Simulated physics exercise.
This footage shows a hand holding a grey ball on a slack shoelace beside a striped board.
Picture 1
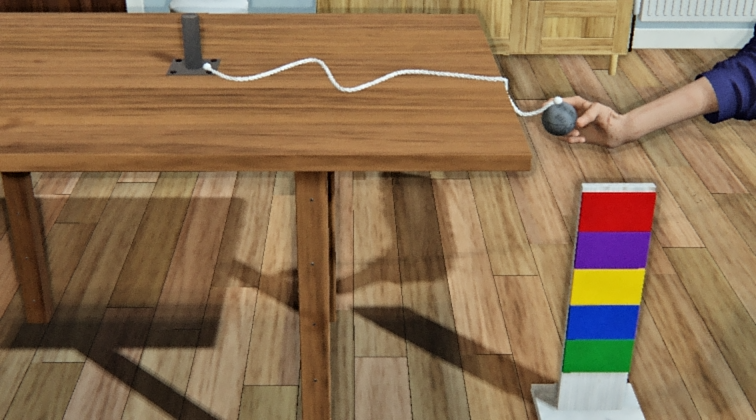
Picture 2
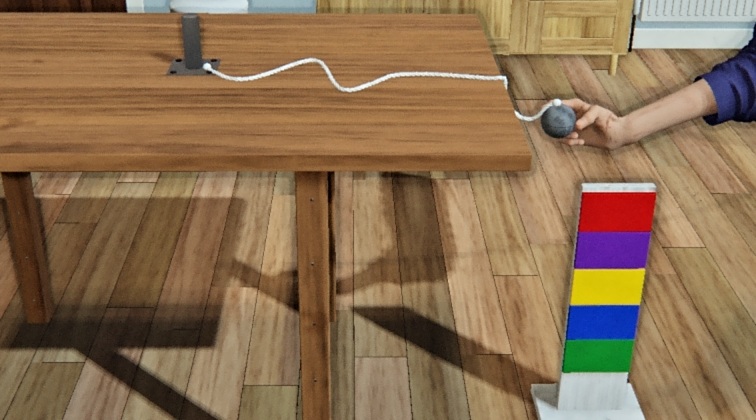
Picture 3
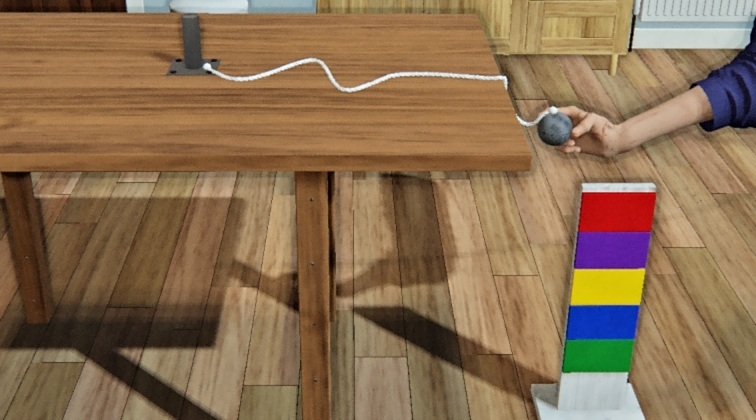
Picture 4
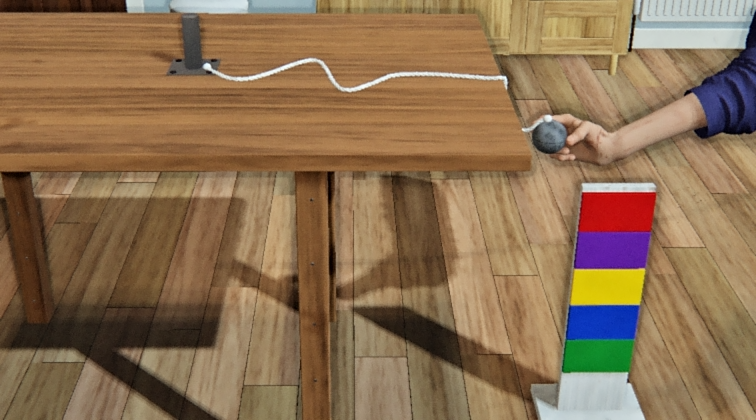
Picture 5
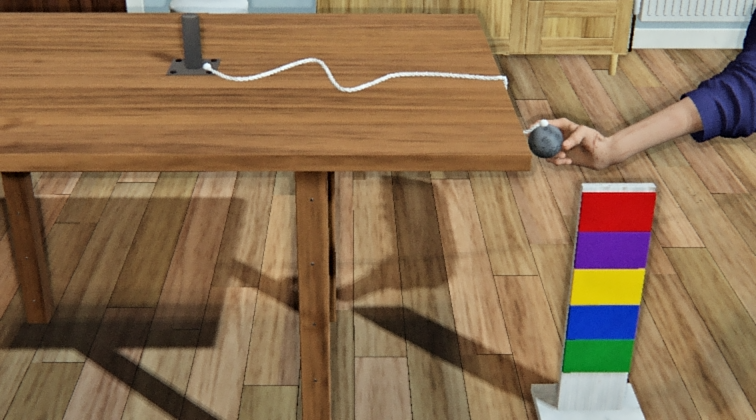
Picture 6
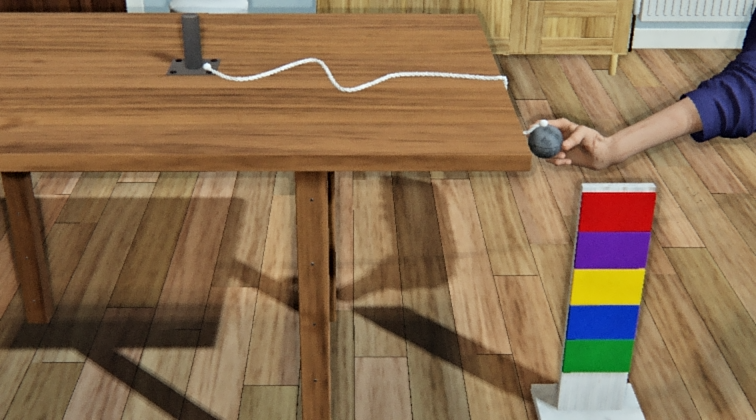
A hand holding a grey ball on a white cord moves slightly down and left.
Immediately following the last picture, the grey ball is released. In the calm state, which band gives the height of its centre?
The yellow band gives it.
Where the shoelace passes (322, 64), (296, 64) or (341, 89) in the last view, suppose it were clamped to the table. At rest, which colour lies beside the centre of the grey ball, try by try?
Lab note: Try 1 purple; try 2 purple; try 3 red.
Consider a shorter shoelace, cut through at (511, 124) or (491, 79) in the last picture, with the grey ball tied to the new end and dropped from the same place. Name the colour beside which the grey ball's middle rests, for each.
Try by try: Purple; red.
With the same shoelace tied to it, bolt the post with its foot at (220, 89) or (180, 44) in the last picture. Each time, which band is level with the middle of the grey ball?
Going case by case, it's blue and then purple.
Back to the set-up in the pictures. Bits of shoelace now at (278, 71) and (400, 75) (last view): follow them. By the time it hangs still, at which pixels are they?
To (304, 71) for the first and to (503, 100) for the second.
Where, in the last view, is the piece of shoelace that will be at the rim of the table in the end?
Pixel (388, 77).
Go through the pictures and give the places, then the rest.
Grey ball (559, 119); red (617, 214); purple (612, 251); yellow (608, 288); blue (603, 324); green (598, 357), in the first picture.
Grey ball (558, 121); shoelace through (231, 79) (301, 62) (337, 85) (400, 75) (488, 78), in the second picture.
Grey ball (555, 129), in the third picture.
Grey ball (549, 136); shoelace through (231, 79) (301, 62) (337, 85) (400, 75) (488, 78), in the fourth picture.
Grey ball (546, 141), in the fifth picture.
Grey ball (546, 141); shoelace through (231, 79) (301, 62) (337, 85) (400, 75) (488, 78), in the sixth picture.
Early on, ball near (496, 258); level with purple.
Midway, ball near (497, 281); level with yellow.
Finally, ball near (492, 280); level with yellow. Its middle rests at the yellow band.
